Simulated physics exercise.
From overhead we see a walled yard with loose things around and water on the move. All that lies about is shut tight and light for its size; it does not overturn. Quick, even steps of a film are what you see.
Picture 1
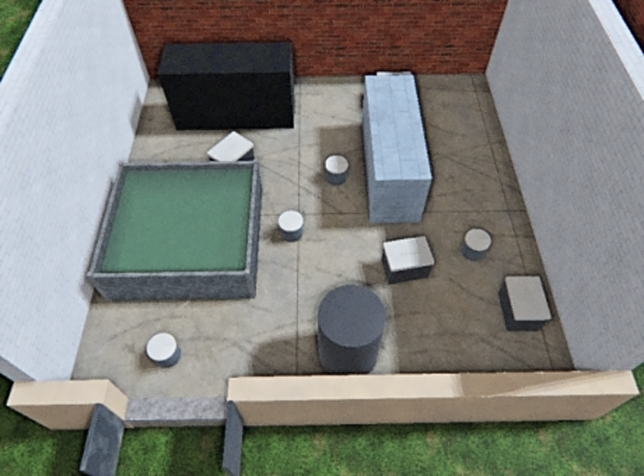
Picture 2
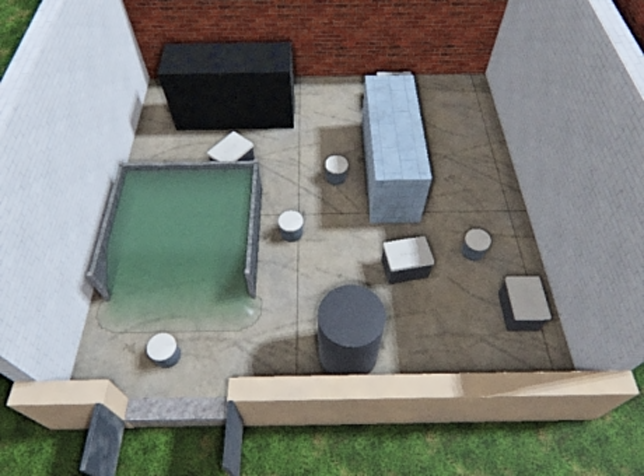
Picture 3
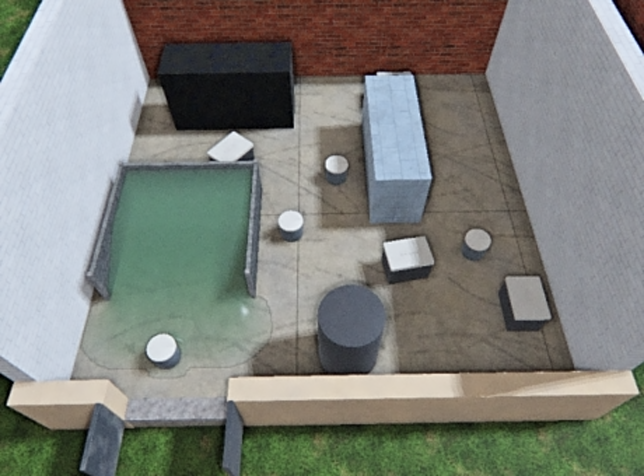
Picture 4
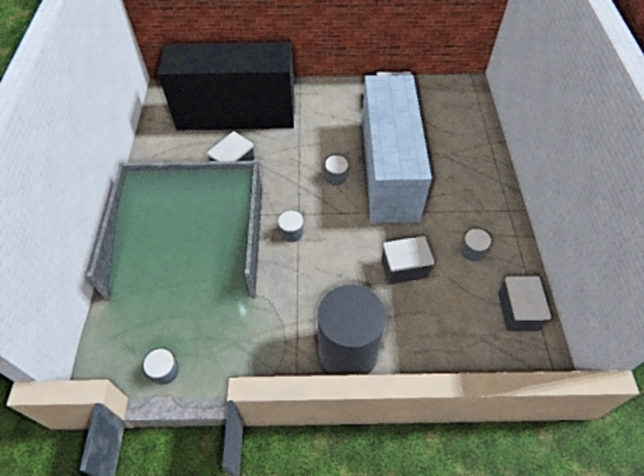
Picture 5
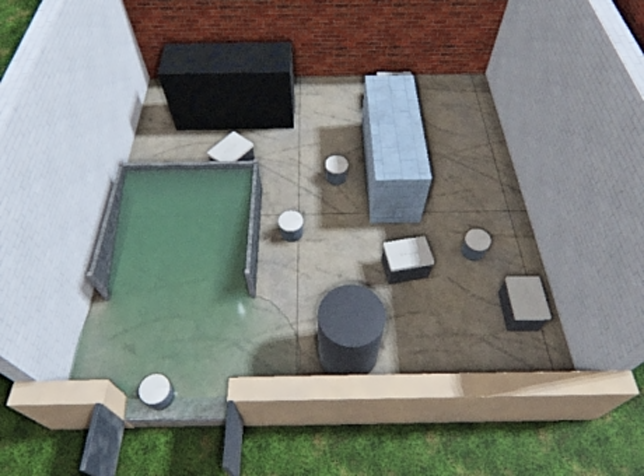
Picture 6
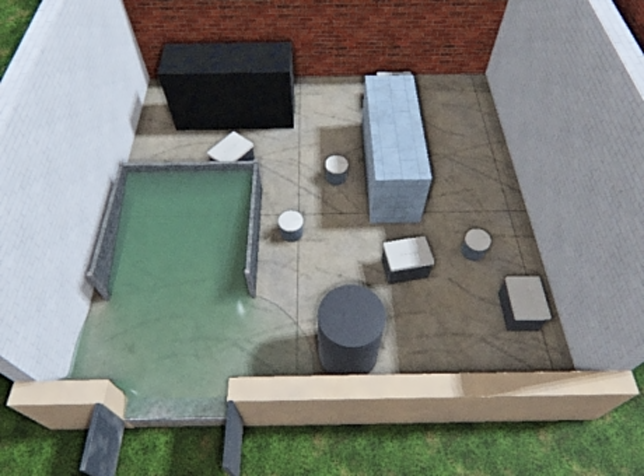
A walled yard with a concrete floor, pale side walls, a brick back wall and grass outside is seen from high above by a still camera. Green water fills a stone tank at left, with a black block behind, a pale blue block, a dark cylinder and small white-topped drums and boxes around. The tank's near side disappears, water spreads forward, and the front-left drum slides toward the front opening, then is gone from view.
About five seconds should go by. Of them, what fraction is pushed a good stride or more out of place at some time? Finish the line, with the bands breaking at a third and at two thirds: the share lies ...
The share lies below a third.
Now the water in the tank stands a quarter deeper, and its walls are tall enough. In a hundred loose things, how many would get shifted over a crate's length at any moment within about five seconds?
About 10 %.
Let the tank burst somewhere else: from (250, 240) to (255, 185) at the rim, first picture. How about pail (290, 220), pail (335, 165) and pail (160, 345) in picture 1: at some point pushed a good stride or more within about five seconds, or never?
First covers that distance, second covers that distance, third stays short of it.
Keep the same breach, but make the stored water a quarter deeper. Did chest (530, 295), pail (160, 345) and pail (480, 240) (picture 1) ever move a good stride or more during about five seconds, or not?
Taking each in turn, the answer is came up short, did it, came up short.
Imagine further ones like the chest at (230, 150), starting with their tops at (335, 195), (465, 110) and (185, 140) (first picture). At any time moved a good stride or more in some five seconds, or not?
Stays put, stays put, stays put.
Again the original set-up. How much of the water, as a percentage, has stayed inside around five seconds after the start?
Close to 50 per cent.
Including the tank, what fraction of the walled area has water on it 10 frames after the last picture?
25 in a hundred, roughly.
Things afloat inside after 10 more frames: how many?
The count comes to 0.
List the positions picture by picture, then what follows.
In the first frame, a pail at (161, 346), on the bottom; a chest at (528, 297), on the bottom; 0 of 8 have shifted.
In the second frame, a pail at (161, 346) rests on the ground; a chest at (528, 297), on the bottom; 0 of 8 have shifted.
In the third frame, a pail at (161, 347), on the bottom; a chest at (528, 297), on the bottom; 0 of 8 have shifted.
In the fourth frame, a pail at (158, 363), on the bottom, close to its start; a chest at (528, 297), on the bottom; 1 of 8 have shifted.
In the fifth frame, a pail at (154, 389), on the bottom, a stride from its start; a chest at (528, 297) rests on the ground; 1 of 8 have shifted.
In the sixth frame, a pail is out of sight; a chest at (528, 297), on the bottom; 1 of 8 have shifted.
A moment on, 1 of 8 are well off their spots; 0 afloat.
Next, 1 of 8 are well off their spots; 0 afloat.
Later, 1 of 8 are well off their spots; 0 afloat.
In the end, 1 of 8 are well off their spots, and 1 have been at some point; 0 afloat.
